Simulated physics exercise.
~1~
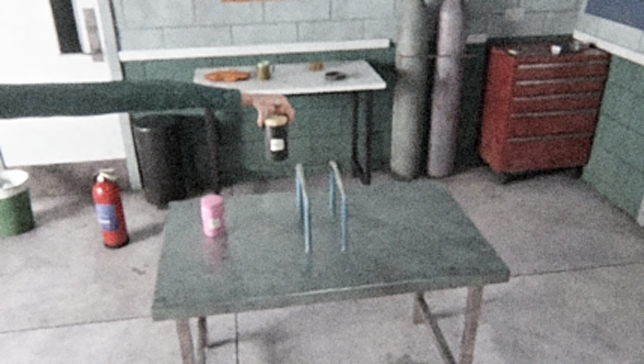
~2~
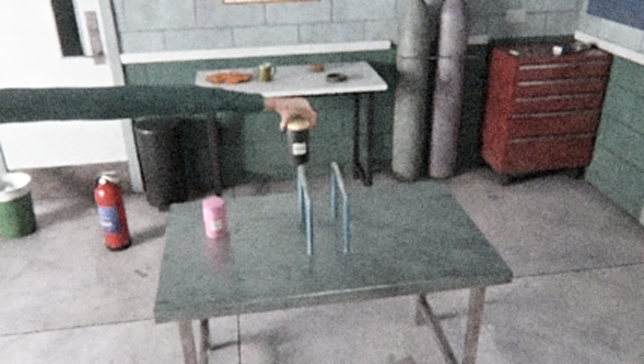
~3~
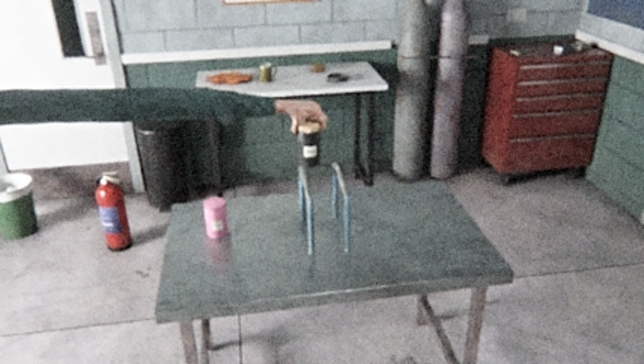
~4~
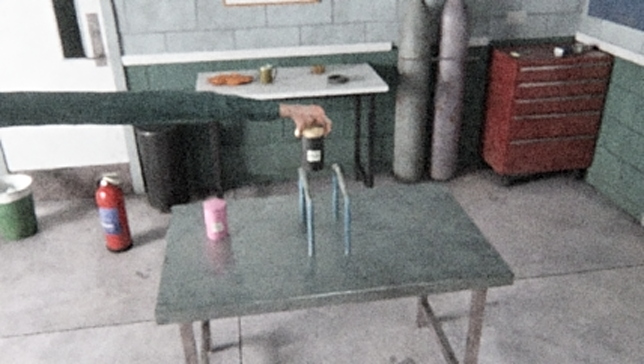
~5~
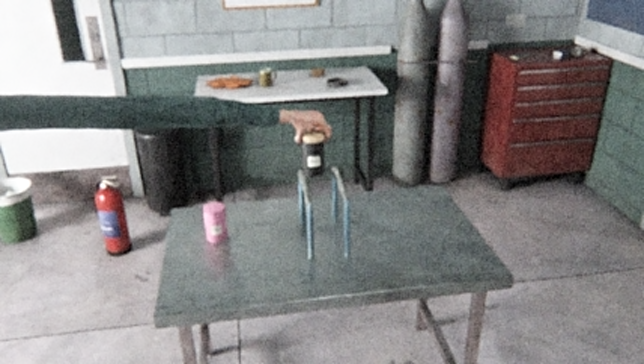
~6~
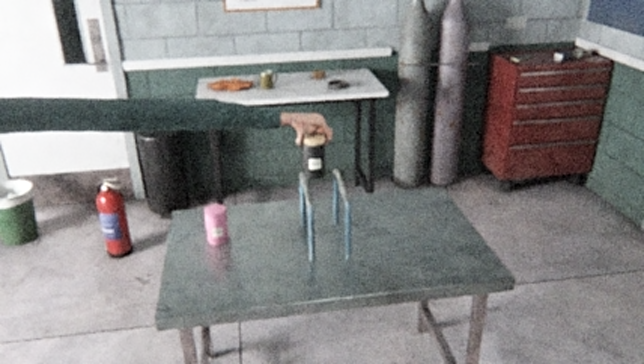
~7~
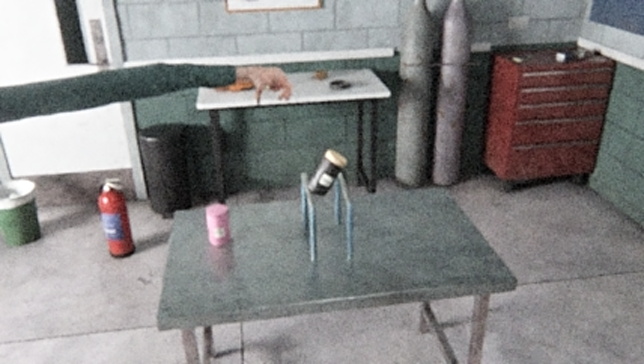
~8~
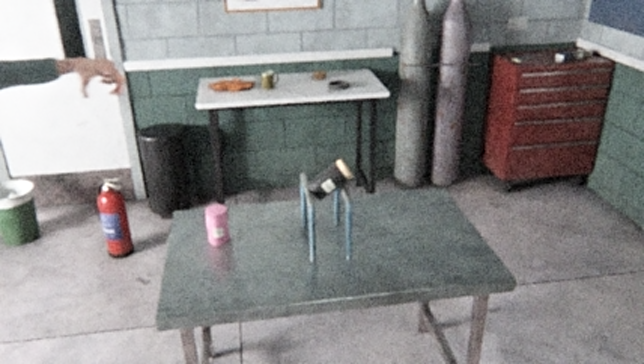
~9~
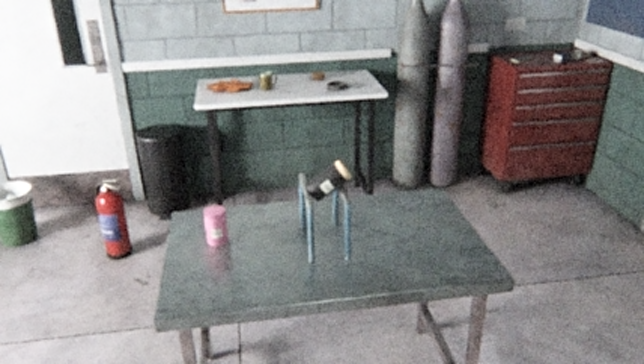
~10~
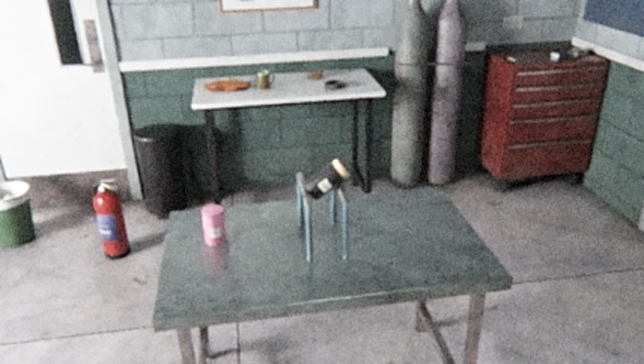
At the start, a hand reaching in from the left holds a dark jar upright above a metal table, where a pink jar sits beside a blue stand with a gap in its top. The hand carries the jar to the right and holds it nearly still just over the stand. Then it lets go and draws back to the left, while the jar drops a little and leans to the right. The jar tips further as the hand leaves the view. It ends lodged at a steep slant in the top of the stand, with the pink jar still in place.
